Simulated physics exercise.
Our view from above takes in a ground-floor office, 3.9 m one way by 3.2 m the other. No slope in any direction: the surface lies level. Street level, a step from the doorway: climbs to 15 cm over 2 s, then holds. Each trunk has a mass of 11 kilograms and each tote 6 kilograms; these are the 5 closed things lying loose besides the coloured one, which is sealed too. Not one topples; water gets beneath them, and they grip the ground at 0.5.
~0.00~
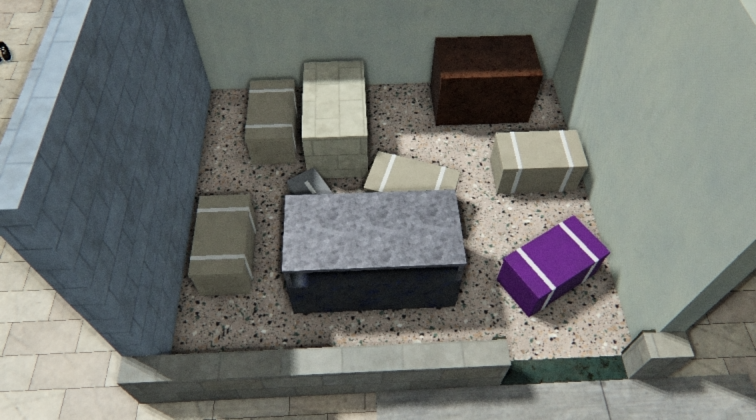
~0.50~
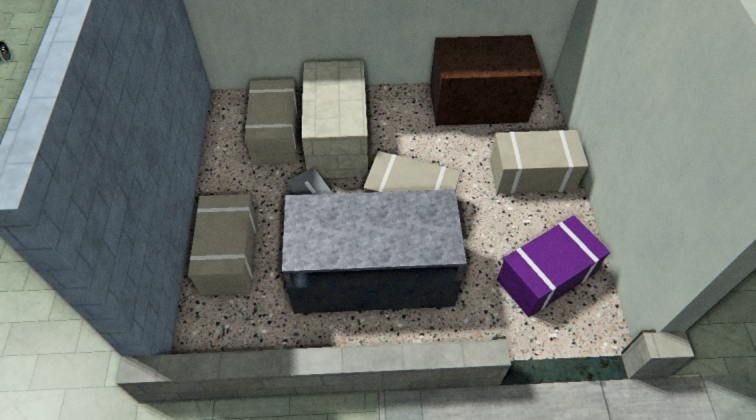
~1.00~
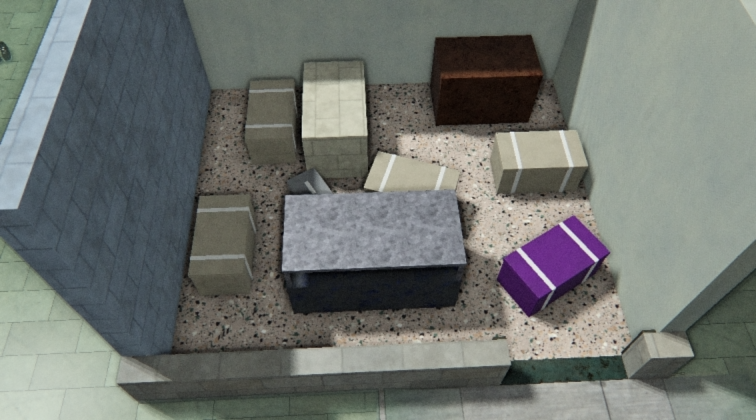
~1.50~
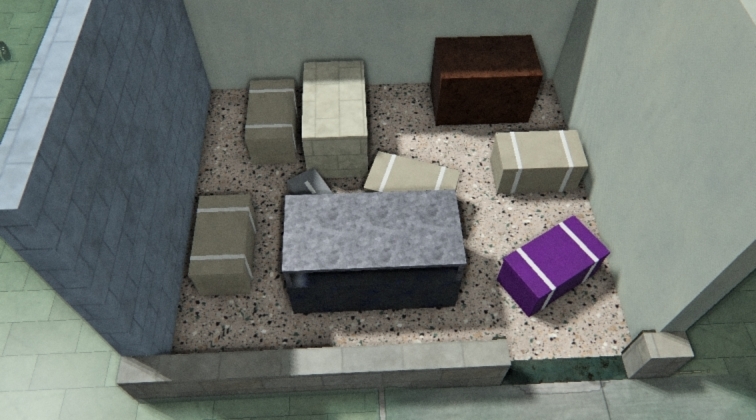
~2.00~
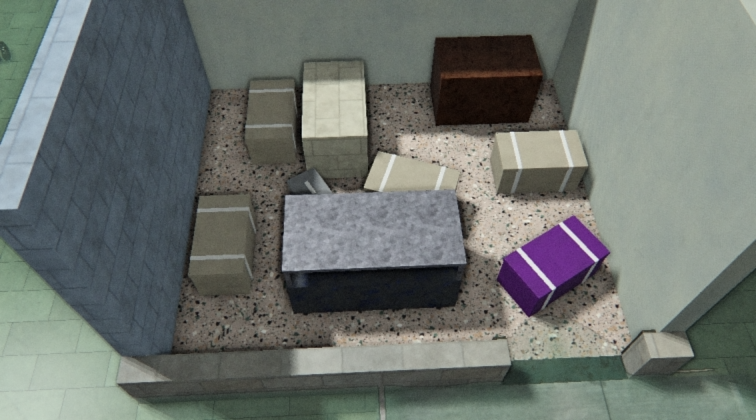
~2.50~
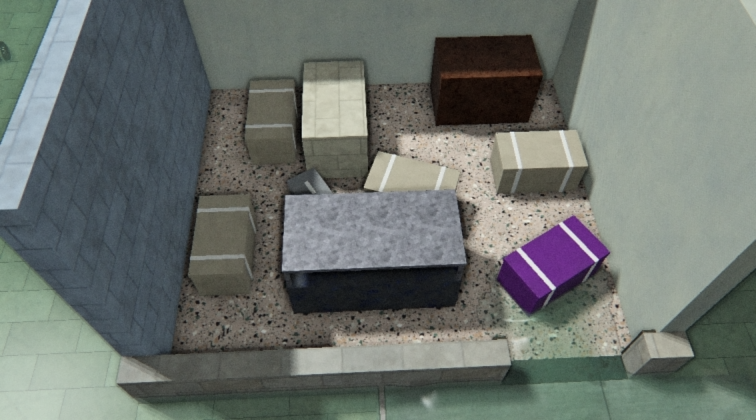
A ground-floor office with pale walls and a speckled floor is seen from above by a still camera. A grey-topped desk stands near the middle, a purple trunk with white bands sits to its right, banded beige boxes and a pale block lie around, and a reddish-brown chest stands at the back. The paving outside turns greenish as water spreads over it, then creeps slightly through the doorway, while everything inside stays put.
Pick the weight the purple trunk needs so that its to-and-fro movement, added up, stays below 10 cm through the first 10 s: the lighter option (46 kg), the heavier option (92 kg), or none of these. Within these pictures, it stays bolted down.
Pick: The heavier option.
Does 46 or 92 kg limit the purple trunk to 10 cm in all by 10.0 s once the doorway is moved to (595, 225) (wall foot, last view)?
Result: Lighter option suffices.
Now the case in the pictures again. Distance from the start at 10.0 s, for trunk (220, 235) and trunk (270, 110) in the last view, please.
30 cm and 0 cm respectively.
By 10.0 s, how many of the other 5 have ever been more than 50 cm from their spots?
Answer: 0.
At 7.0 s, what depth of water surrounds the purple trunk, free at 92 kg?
7 cm, roughly.
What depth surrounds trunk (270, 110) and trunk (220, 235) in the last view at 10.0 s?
Some 3 cm at the first, some 3 cm at the second.
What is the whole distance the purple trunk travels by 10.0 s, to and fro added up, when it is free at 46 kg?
Some 30 cm in all.
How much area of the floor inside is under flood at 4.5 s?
Near 4.5 m2 in all.
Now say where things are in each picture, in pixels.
The first picture shows the purple trunk at (557, 255), on the bottom; 0.0 m2 under water; 0 of 6 have shifted.
The second picture shows the purple trunk at (557, 255), on the bottom; 0.0 m2 under water; 0 of 6 have shifted.
The third picture shows the purple trunk at (557, 255) rests on the ground; water covers 0.0 m2; 0 of 6 have shifted.
The fourth picture shows the purple trunk at (557, 255) rests on the ground; water covers 0.0 m2; 0 of 6 have shifted.
The fifth picture shows the purple trunk at (557, 255), on the bottom; 0.2 m2 under water; 0 of 6 have shifted.
The sixth picture shows the purple trunk at (557, 255) rests on the ground; 0.6 m2 under water; 0 of 6 have shifted.
After 3.5 s the purple trunk would be 10 cm from its start with 46 kg and 0 cm from its start with 92 kg; 8 cm of water round it then.
After 4.5 s the purple trunk would be 31 cm from its start with 46 kg and 0 cm from its start with 92 kg; 7 cm of water round it then.
After 7.0 s the purple trunk would be 31 cm from its start with 46 kg and 0 cm from its start with 92 kg; 7 cm of water round it then.
After 10.0 s the purple trunk would be 31 cm from its start with 46 kg and 0 cm from its start with 92 kg; 9 cm of water round it then.
